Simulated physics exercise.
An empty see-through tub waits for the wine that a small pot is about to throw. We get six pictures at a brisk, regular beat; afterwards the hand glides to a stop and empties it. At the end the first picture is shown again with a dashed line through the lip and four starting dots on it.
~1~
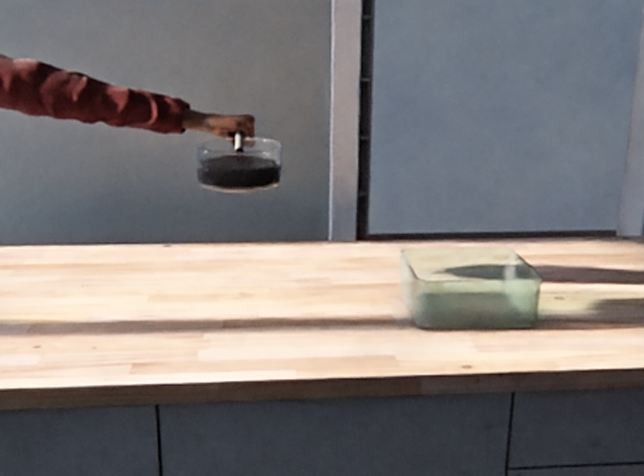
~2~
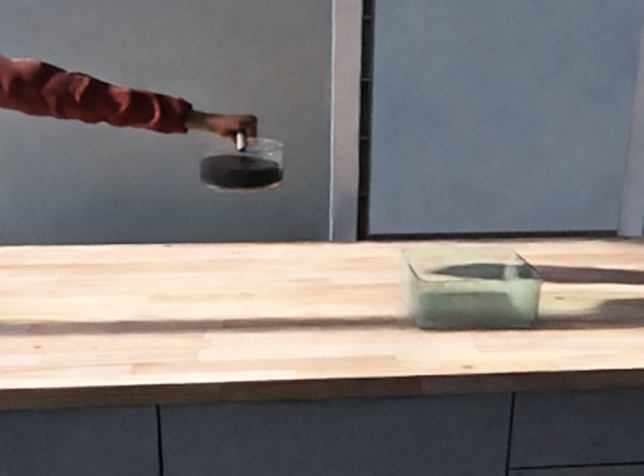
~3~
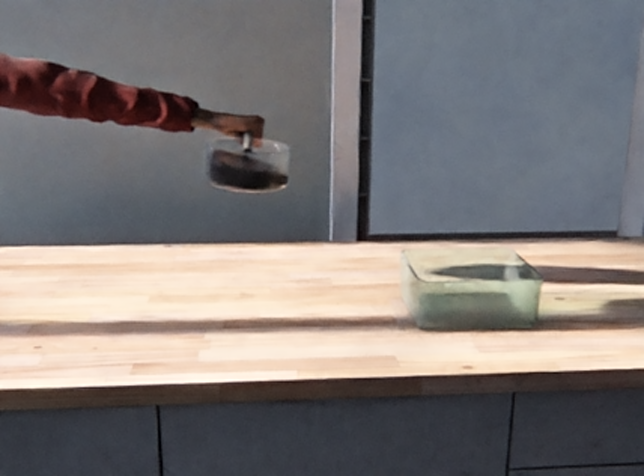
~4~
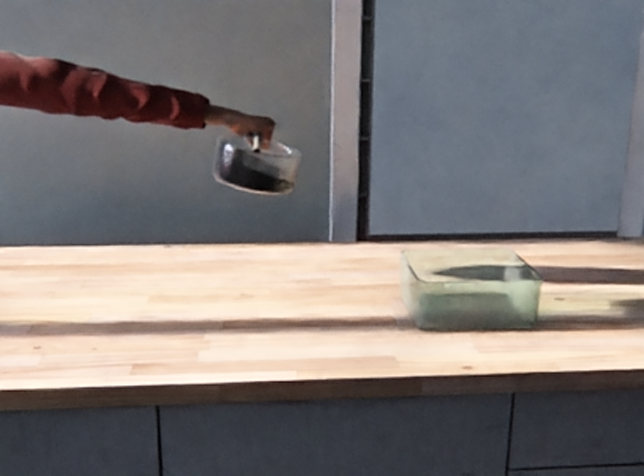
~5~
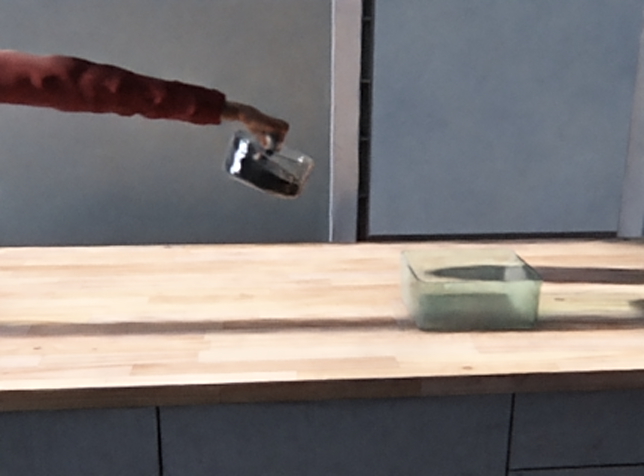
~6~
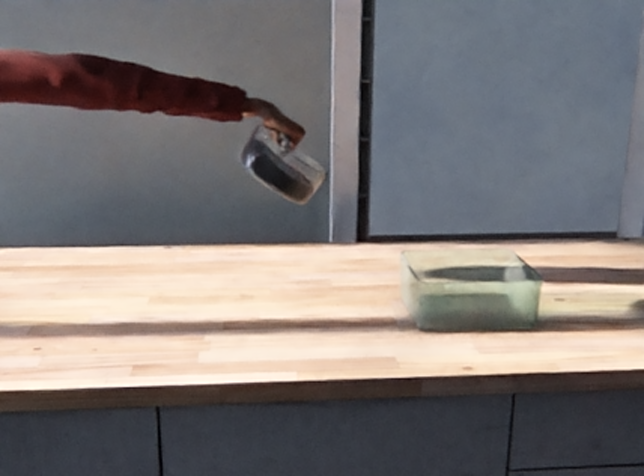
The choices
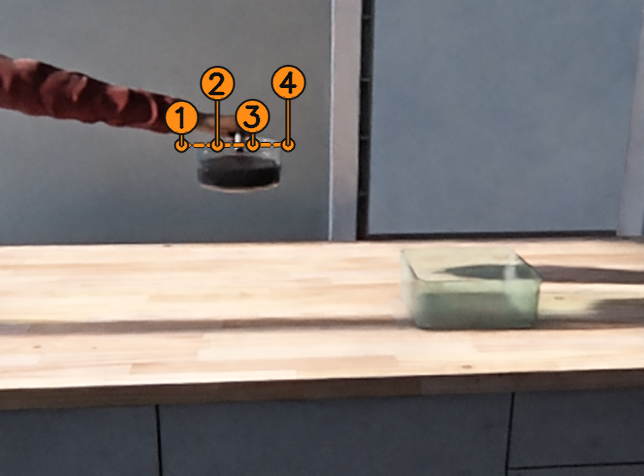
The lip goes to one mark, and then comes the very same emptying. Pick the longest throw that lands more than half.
3 will do.
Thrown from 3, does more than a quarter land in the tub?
Yes, clearly.
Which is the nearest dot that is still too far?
That is dot 2.
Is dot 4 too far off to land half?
No, not at all.
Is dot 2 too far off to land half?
Yes, that goes wrong.
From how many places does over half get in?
Two.
On the marked copy, 1 at (181, 145); 2 at (217, 145); 3 at (252, 144); 4 at (288, 144).
With 1, about 0 % lands in the tub, 98 % falls short.
With 2, about 15 % lands in the tub, 80 % falls short and 5 % goes beside or beyond.
With 3, about 61 % lands in the tub, 19 % falls short and 20 % goes beside or beyond.
With 4, about 64 % lands in the tub, 11 % falls short and 25 % goes beside or beyond.
